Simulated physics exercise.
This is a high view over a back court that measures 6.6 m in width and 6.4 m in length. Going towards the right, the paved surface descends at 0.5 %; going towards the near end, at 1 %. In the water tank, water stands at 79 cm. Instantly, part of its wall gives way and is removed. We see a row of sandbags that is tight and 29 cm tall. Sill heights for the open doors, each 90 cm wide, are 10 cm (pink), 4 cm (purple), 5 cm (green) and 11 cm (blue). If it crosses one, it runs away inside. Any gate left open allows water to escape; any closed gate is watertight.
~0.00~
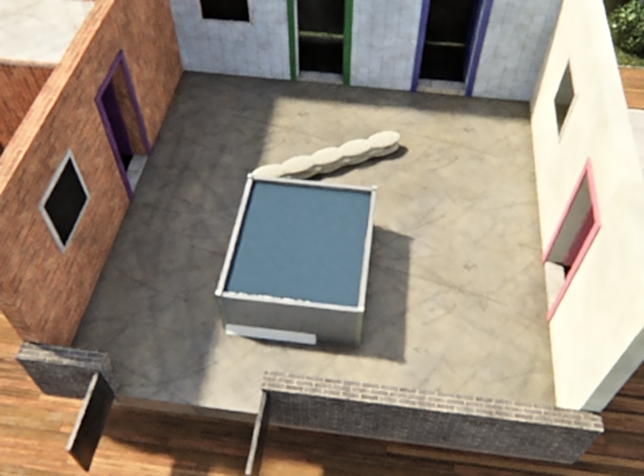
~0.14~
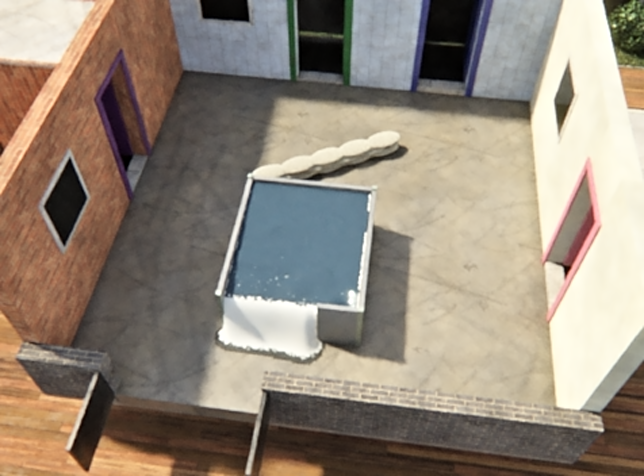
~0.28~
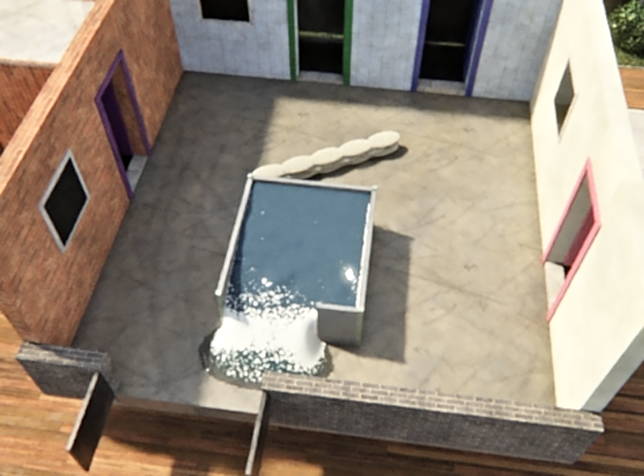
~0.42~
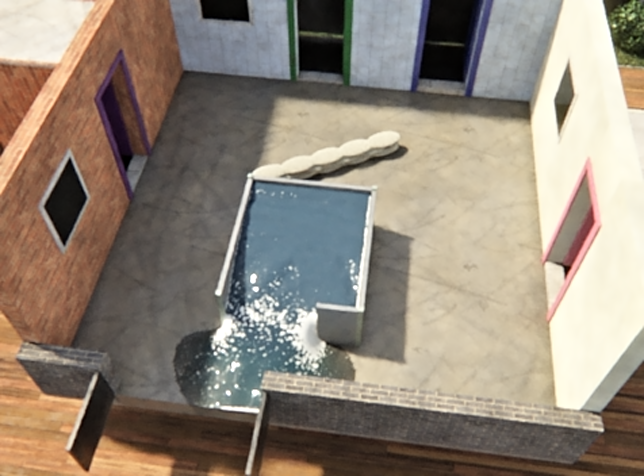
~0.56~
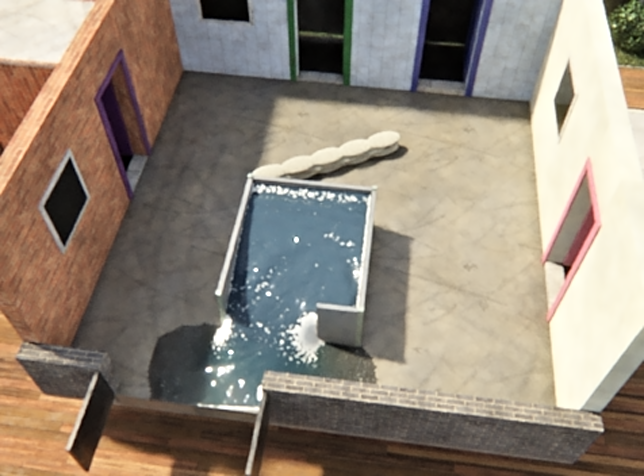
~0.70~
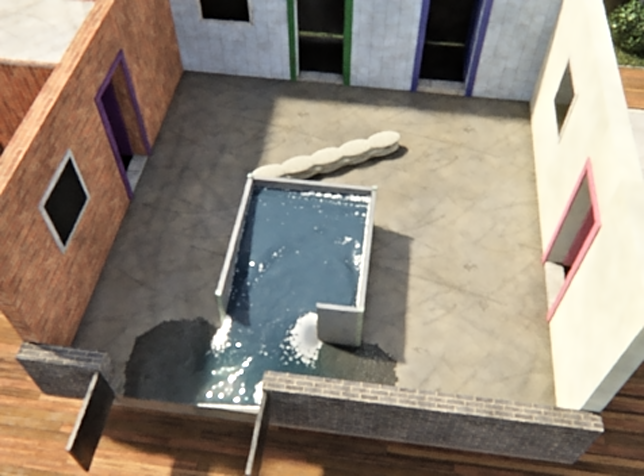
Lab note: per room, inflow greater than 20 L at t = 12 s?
Result: The pink door lets in less than the cap; the purple door lets in less than the cap; the green door lets in less than the cap; the blue door lets in less than the cap.
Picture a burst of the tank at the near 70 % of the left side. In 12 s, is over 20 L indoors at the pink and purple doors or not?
At pink the amount is beneath the mark, while at purple it is higher than the mark.
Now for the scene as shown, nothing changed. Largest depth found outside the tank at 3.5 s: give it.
It tops out at some 24 cm.
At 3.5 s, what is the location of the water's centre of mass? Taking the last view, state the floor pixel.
(343, 305).
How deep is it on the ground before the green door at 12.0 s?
Reading: Close to 1.0 cm.
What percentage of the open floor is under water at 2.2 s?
Close to 20 in a hundred parts are wet.
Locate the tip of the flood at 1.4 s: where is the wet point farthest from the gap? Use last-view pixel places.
Point: Roughly (552, 433).
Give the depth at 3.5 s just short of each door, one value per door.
Door by door, in cm: Pink reads 10, purple reads 0, green reads 0, blue reads 0.
After 1.4 s water covers 15 % of the floor and is deepest (50 cm) near (286, 399); pink door not reached, purple door not reached, green door not reached, blue door not reached.
After 2.2 s water covers 20 % of the floor and is deepest (38 cm) near (286, 399); pink door 5 cm at the sill, 0 L in, purple door not reached, green door not reached, blue door not reached.
After 3.5 s water covers 25 % of the floor and is deepest (24 cm) near (286, 399); pink door 10 cm at the sill, 0 L in, purple door not reached, green door not reached, blue door not reached.
After 7.0 s water covers 50 % of the floor and is deepest (12 cm) near (286, 399); pink door 5 cm at the sill, 1 L in, purple door not reached, green door not reached, blue door 4 cm at the sill, 0 L in.
After 12.0 s water covers 60 % of the floor and is deepest (6 cm) near (552, 433); pink door 3 cm at the sill, 1 L in, purple door not reached, green door 1 cm at the sill, 0 L in, blue door 2 cm at the sill, 0 L in.
